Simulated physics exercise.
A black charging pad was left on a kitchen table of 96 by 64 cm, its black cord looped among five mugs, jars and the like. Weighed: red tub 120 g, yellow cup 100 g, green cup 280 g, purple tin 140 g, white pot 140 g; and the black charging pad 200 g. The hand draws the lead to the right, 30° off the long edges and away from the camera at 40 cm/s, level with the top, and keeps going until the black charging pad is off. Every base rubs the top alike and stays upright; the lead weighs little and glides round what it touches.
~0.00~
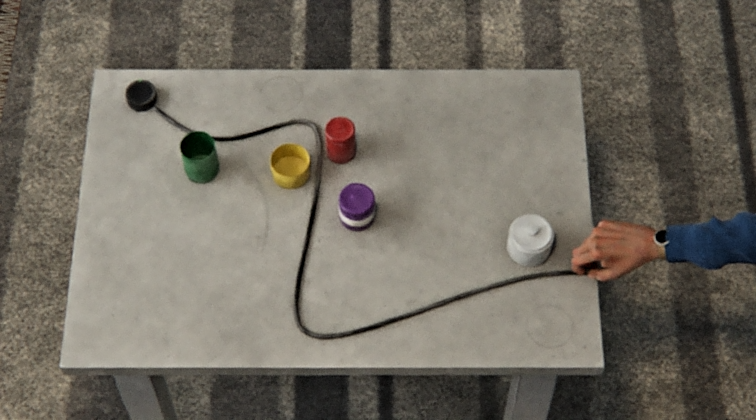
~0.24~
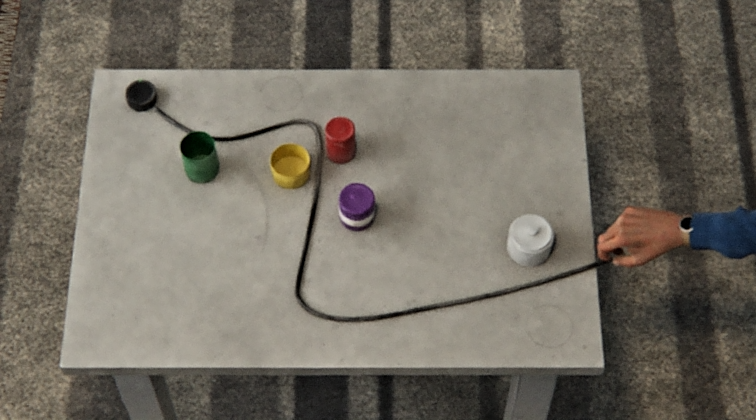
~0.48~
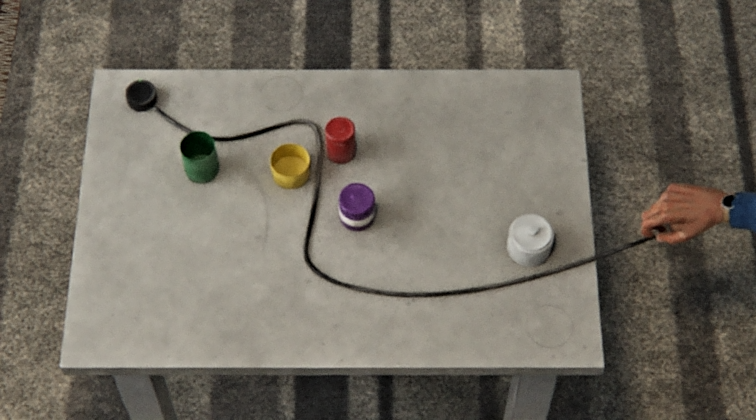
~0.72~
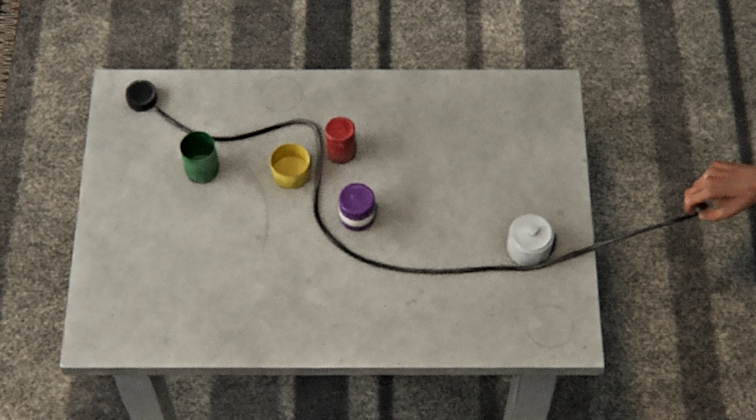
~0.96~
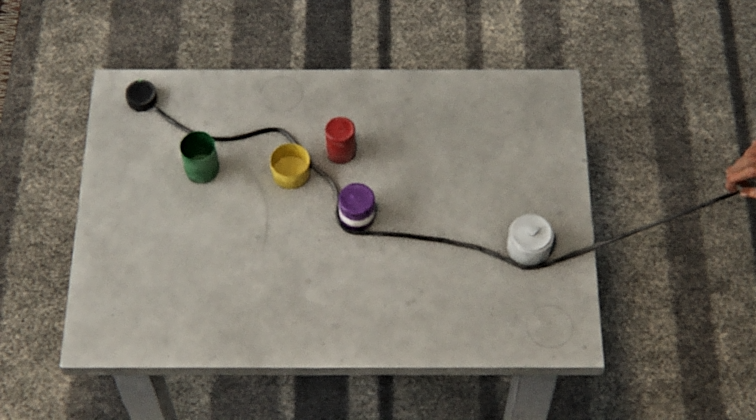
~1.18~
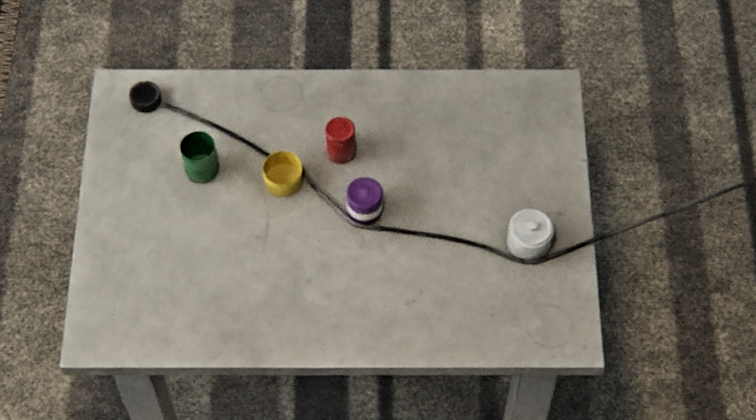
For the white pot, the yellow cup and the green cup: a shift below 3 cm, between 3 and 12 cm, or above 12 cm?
The white pot gets dragged far, the yellow cup moves a moderate way, the green cup stays about where it is.
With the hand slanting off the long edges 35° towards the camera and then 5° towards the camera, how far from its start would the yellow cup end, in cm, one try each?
First try roughly 7 cm, second try roughly 6 cm.
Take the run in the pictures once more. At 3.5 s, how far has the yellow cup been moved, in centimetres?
5 cm.
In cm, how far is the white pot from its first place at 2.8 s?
About 14 cm.
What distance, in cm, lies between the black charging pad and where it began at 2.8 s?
Shift at that time: About 54 cm.
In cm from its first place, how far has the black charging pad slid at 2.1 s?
Distance from start at that time: Roughly 26 cm.
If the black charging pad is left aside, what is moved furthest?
Answer: The white pot.
After 2.1 s the black charging pad has slid 27 cm; shifted so far, white pot 13 cm, purple tin 7 cm, yellow cup 4 cm.
After 2.8 s the black charging pad has slid 55 cm; shifted so far, white pot 13 cm, purple tin 10 cm, yellow cup 5 cm.
After 3.5 s the black charging pad has slid 81 cm; shifted so far, white pot 16 cm, purple tin 10 cm, yellow cup 5 cm.
After 4.1 s the black charging pad is off the top; shifted so far, white pot 16 cm at (542, 157), purple tin 10 cm, yellow cup 5 cm at (279, 183), green cup 0 cm at (197, 146).
